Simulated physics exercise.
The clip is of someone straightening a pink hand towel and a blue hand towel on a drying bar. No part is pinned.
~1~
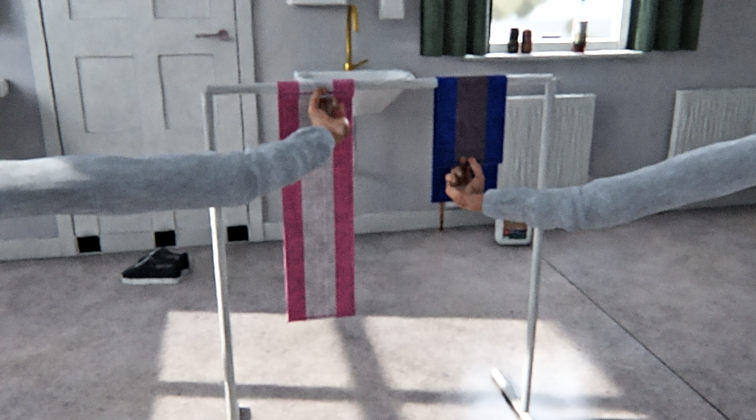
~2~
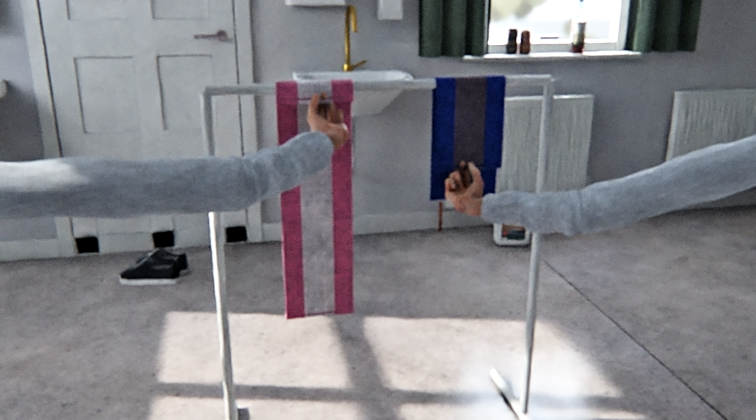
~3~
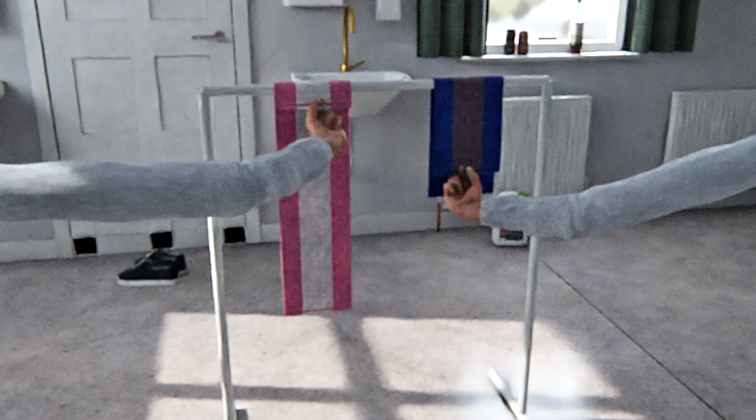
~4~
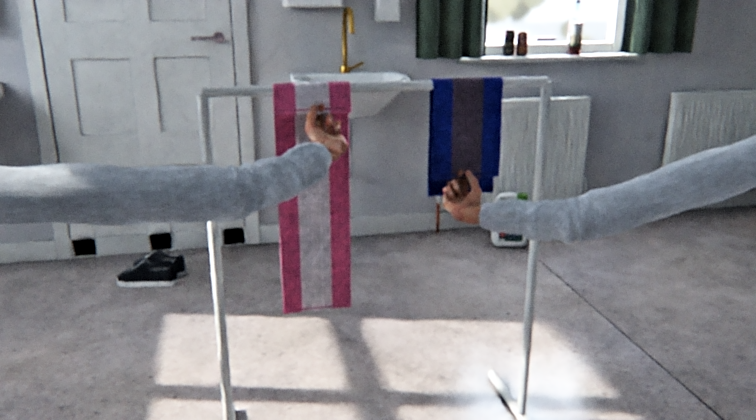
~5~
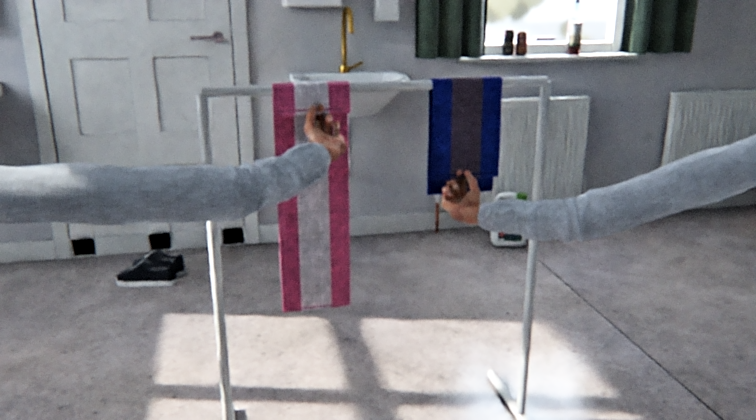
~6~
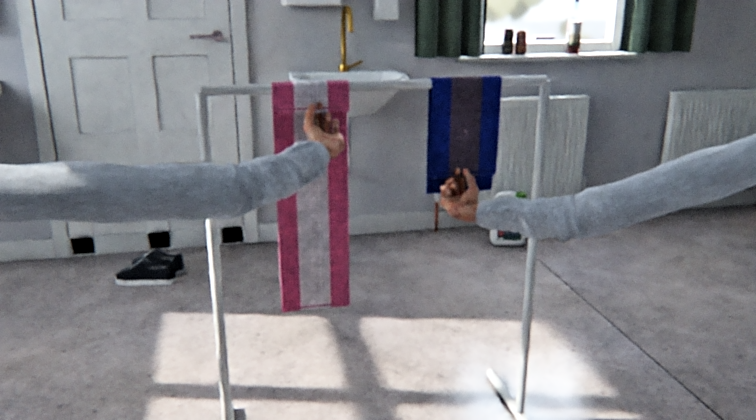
Two hands in grey sleeves held a pink-and-white striped towel on the left and a shorter blue one on the right, barely shifting them as they hung over a white bar.
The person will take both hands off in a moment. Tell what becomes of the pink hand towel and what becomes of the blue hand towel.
In the end the pink hand towel comes off; the blue hand towel remains in place.
Then, 0.32 s on from there, pink hand towel clear of the rail and dropping near (314, 249); blue hand towel as it was left.
Then, 0.56 s on from there, pink hand towel in a heap on the floor; blue hand towel as it was left.
In the end, pink hand towel in a heap on the floor; blue hand towel as it was left. The pink hand towel slides off and the blue hand towel hangs there.
